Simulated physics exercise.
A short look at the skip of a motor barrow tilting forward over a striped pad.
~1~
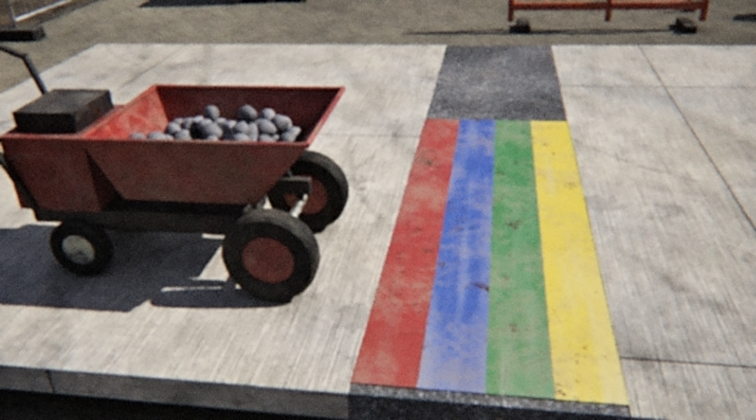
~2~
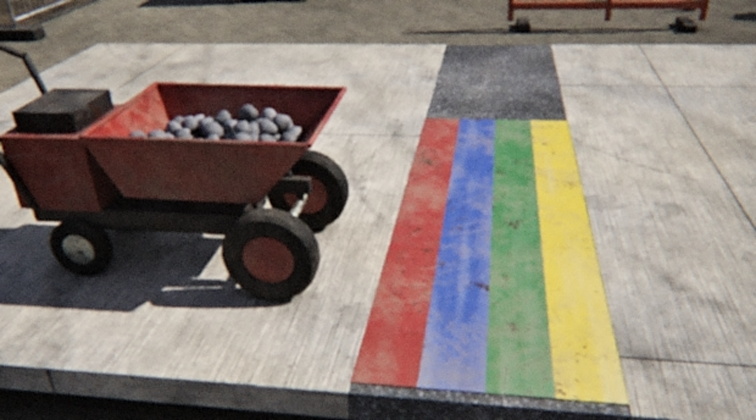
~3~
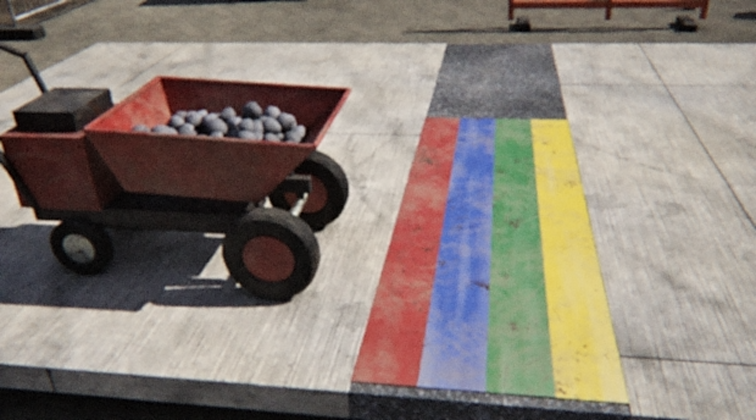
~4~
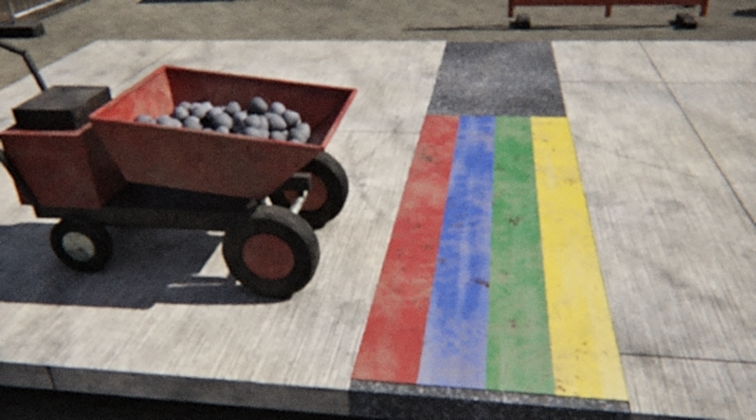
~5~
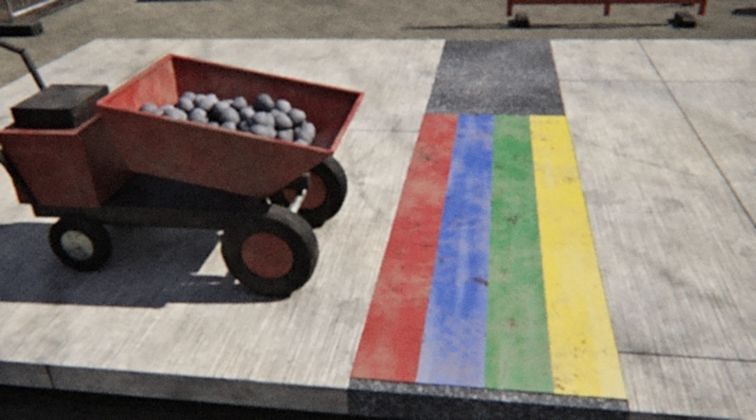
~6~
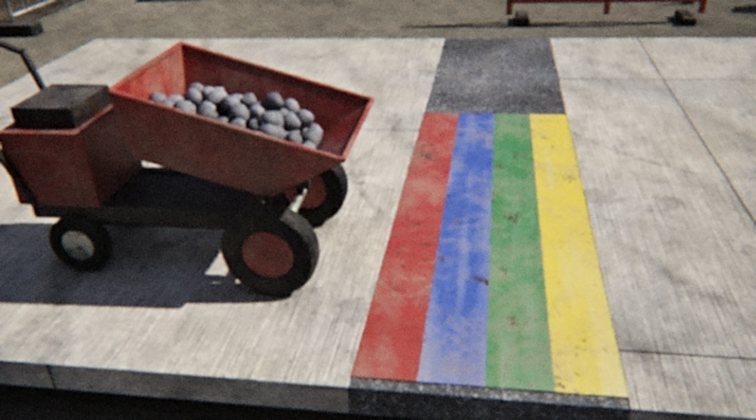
A red skip loaded with grey cobbles gradually tilts forward to the right beside coloured stripes.
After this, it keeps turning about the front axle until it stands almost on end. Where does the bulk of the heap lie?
The blue one gets the largest share.
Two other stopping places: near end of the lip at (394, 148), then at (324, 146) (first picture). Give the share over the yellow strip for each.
About 30 and 10 per cent.
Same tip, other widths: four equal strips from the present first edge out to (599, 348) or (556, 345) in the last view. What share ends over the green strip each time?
About 20 and 20 per cent.
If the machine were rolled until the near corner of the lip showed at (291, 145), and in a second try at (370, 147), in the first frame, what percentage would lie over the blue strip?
The first gives 40 %, the second 20 %.
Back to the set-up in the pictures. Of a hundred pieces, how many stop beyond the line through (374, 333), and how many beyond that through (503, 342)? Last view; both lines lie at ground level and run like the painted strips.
Roughly 90 per cent, and 30 per cent.
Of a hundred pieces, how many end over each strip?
Red strip: 20 %, blue strip: 35 %, green strip: 25 %, yellow strip: 10 %.
Just after the last frame, skip tipped steeply; every one in the skip.
A moment on, skip tipped steeply; the larger part in the skip; about a tenth over the red strip; roughly a quarter over the blue strip; just a few falling.
Further on, skip tipped right over; about a tenth in the skip; about a tenth over the red strip; roughly a third over the blue strip; roughly a quarter over the green strip; about a tenth over the yellow strip; about a tenth off the paint.
When it is over, skip tipped right over; about a tenth in the skip; roughly a quarter over the red strip; roughly a third over the blue strip; roughly a quarter over the green strip; about a tenth over the yellow strip; about a tenth off the paint.
